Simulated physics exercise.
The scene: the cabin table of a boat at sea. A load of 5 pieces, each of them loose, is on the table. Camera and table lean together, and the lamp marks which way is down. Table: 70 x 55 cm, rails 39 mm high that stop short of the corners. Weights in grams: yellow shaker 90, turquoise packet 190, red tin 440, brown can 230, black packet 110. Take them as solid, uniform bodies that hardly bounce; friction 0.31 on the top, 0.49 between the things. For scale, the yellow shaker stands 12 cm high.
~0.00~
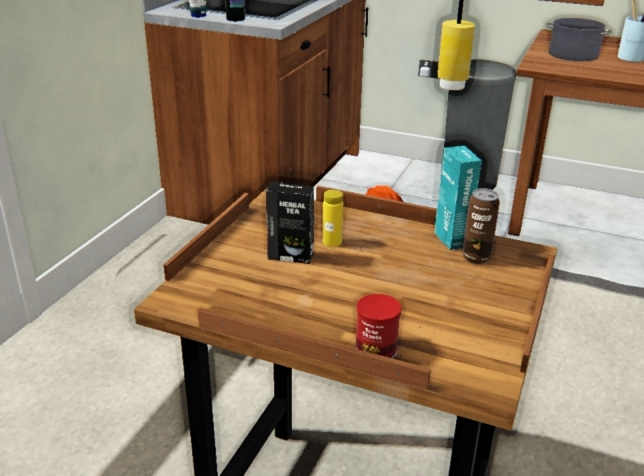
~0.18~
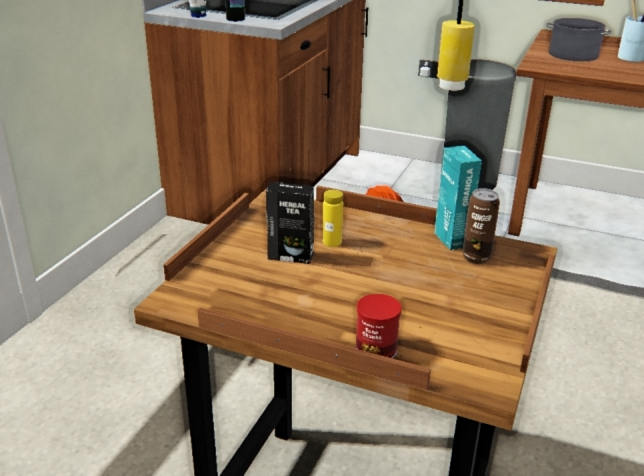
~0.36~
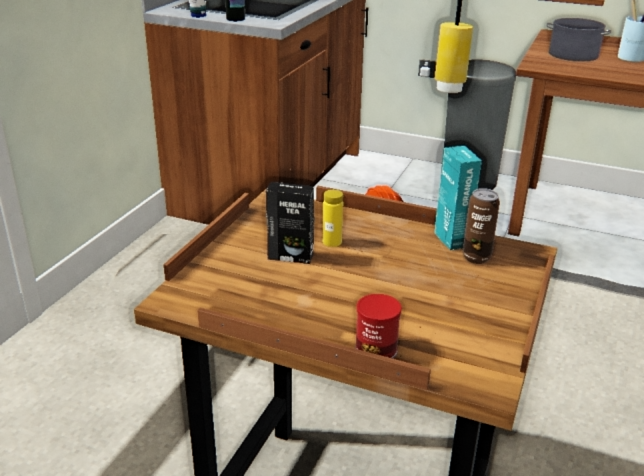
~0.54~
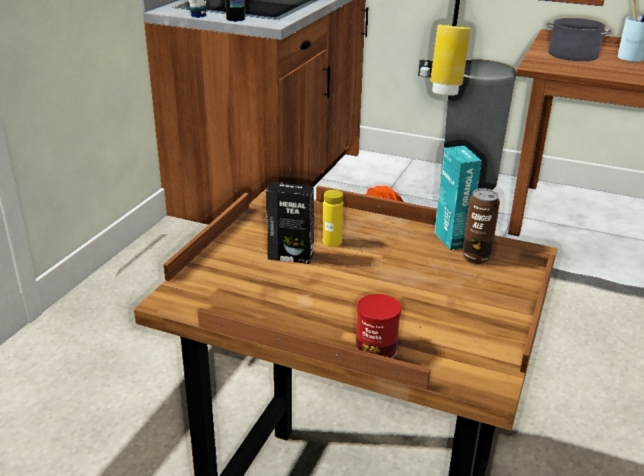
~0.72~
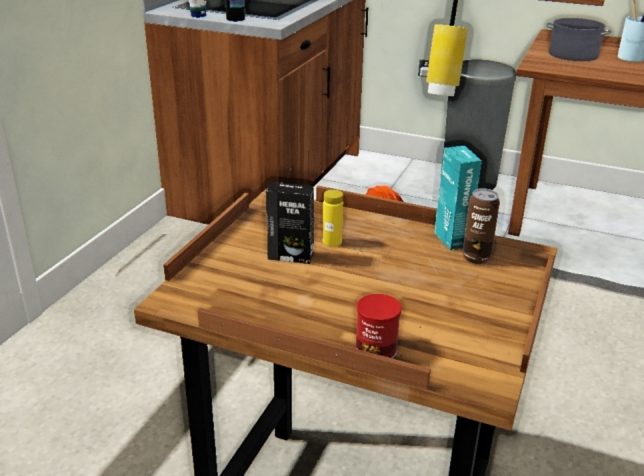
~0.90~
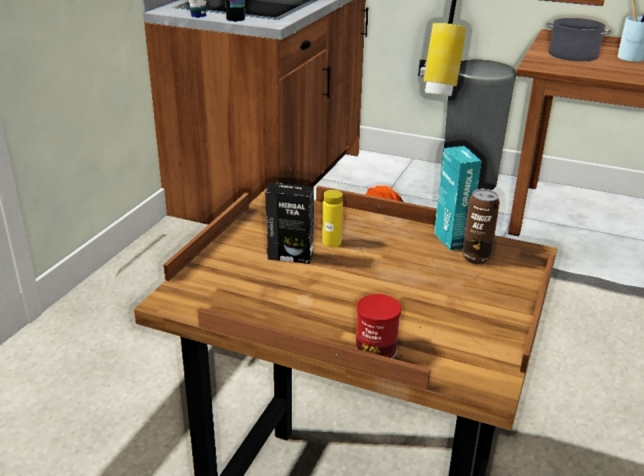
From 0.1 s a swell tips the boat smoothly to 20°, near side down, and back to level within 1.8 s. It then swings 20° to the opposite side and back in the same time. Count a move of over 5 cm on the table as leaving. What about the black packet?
The black packet gets shifted.
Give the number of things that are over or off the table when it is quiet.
In all, 1.
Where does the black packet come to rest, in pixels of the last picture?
Near (277, 285).
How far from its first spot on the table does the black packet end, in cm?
Some 16 cm.
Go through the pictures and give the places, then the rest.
In the first frame, boat level; black packet (291, 224); yellow shaker (333, 218).
In the second frame, boat level; red tin (378, 328); brown can (481, 227).
In the third frame, floor tilted 4°, near side down; yellow shaker (333, 218); turquoise packet (457, 199).
In the fourth frame, floor tilted 10°, near side down; red tin (378, 328); brown can (481, 227).
In the fifth frame, floor tilted 16°, near side down; yellow shaker (333, 218); turquoise packet (457, 199).
In the sixth frame, floor tilted 19°, near side down; black packet (290, 224); red tin (378, 329).
After 1.20 s, floor tilted 18°, near side down; black packet tipped 69° from how it sat near (280, 260); turquoise packet slid 3 cm; yellow shaker slid 3 cm.
After 1.40 s, floor tilted 12°, near side down; black packet on its side near (263, 299); turquoise packet slid 6 cm; yellow shaker slid 5 cm.
After 3.10 s, floor tilted 15°, far side down; black packet on its side near (274, 288); red tin slid 2 cm.
At rest (4.2 s), tipped over on the table, black packet; the other 4 in place, give or take 5 cm. In the last view, black packet near (277, 285).
